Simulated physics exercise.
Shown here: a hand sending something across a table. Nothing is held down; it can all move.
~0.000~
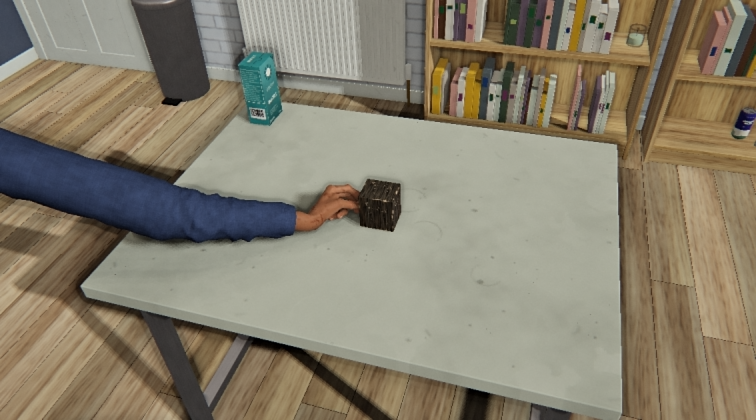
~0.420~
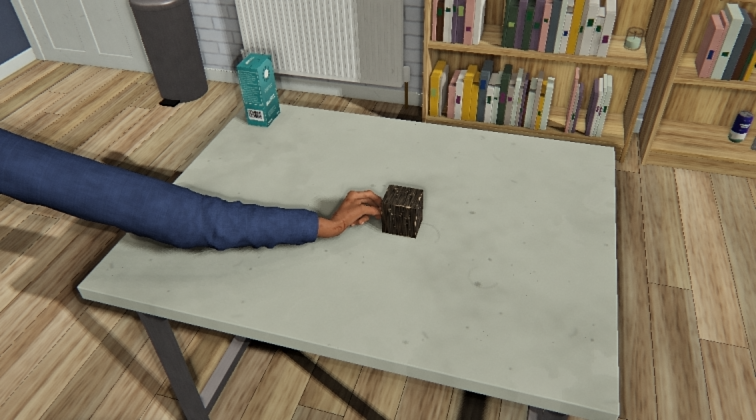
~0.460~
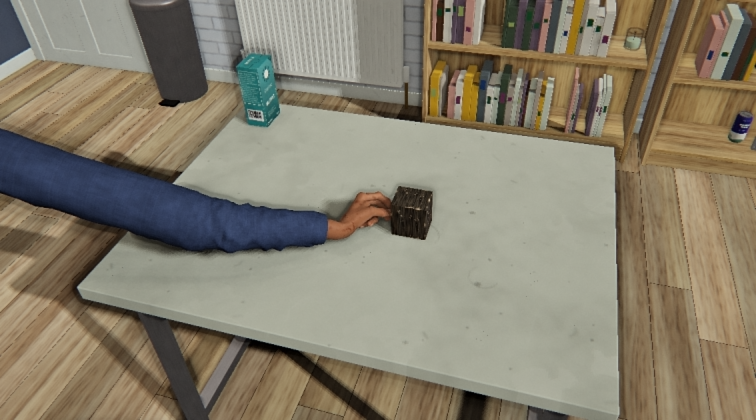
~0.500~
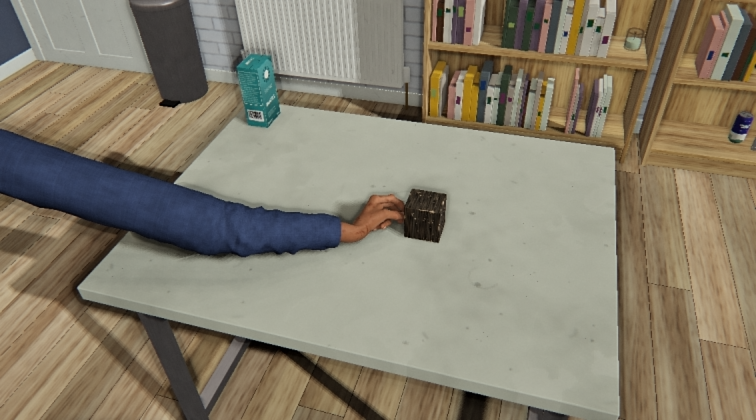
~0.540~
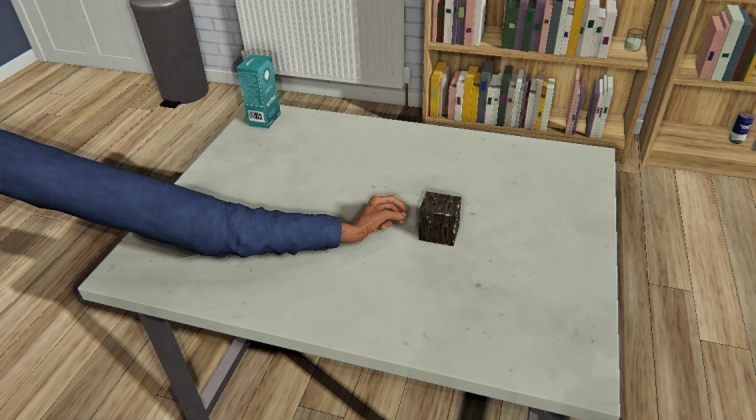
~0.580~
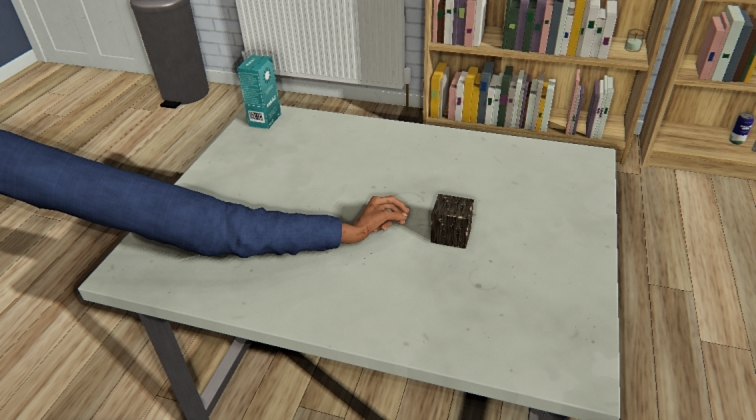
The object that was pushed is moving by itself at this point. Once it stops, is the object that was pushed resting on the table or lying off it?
Lingers on top.
By 0.68 s, black block moved about its own width near (472, 224).
By 0.78 s, black block moved about its own width near (477, 225).
When it is over (1.3 s), moved from the start, black block. End places, in pixels of the last picture, black block near (477, 225).
